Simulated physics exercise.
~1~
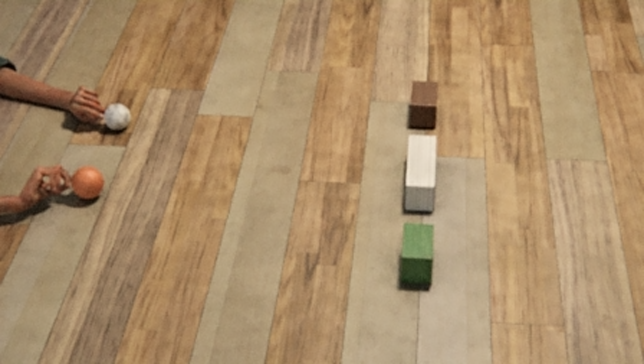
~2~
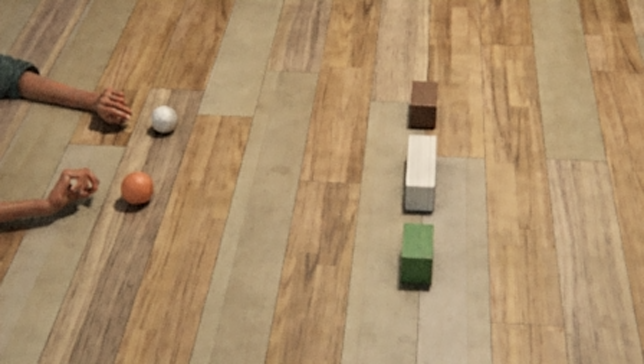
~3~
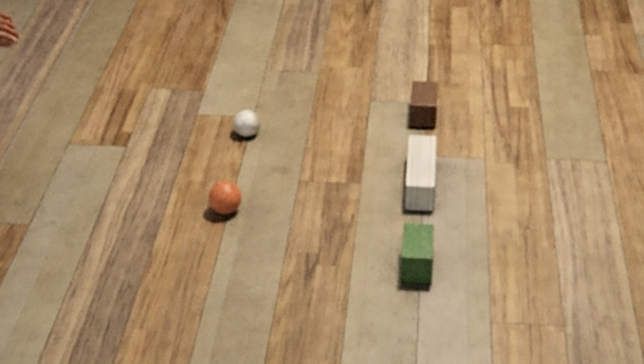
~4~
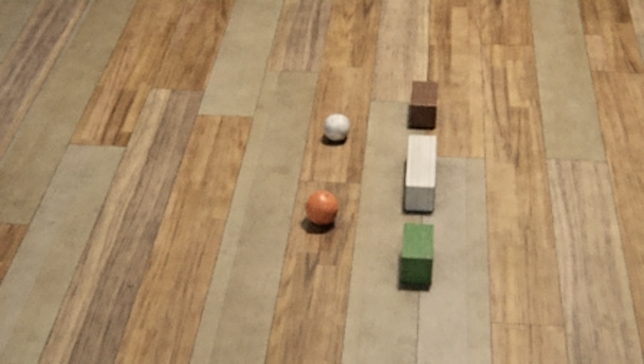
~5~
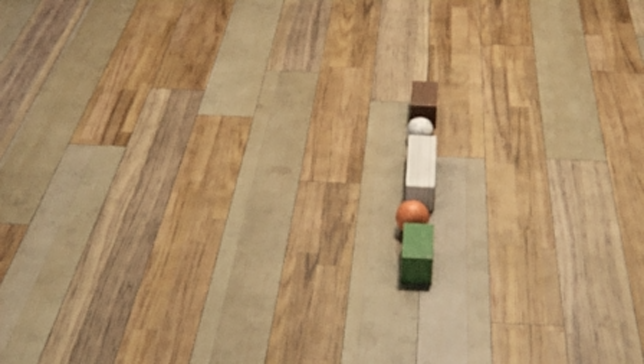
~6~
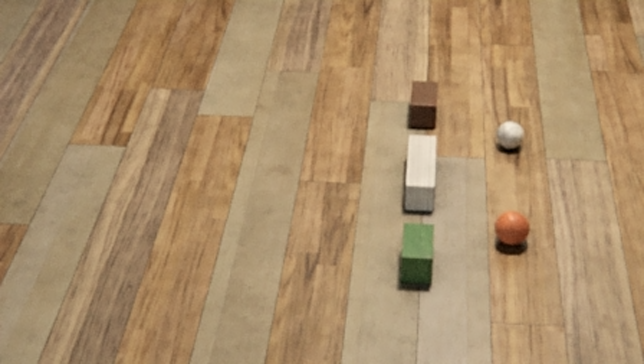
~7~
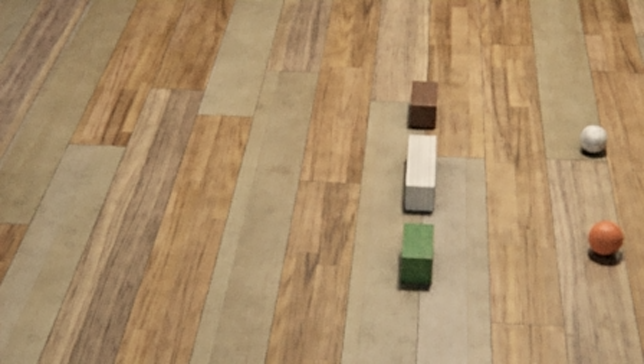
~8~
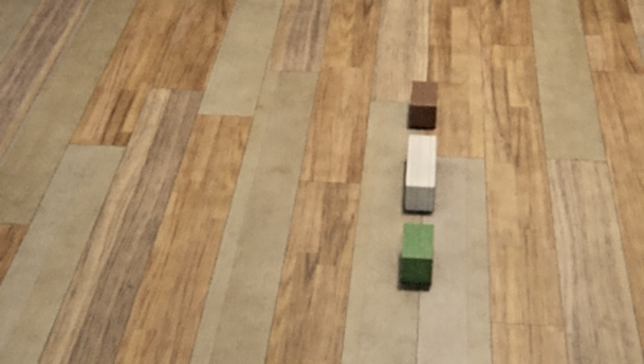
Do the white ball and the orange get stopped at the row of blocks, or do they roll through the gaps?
Both roll through the gaps. The white ball and the orange each pass between the blocks and carry on to the right.
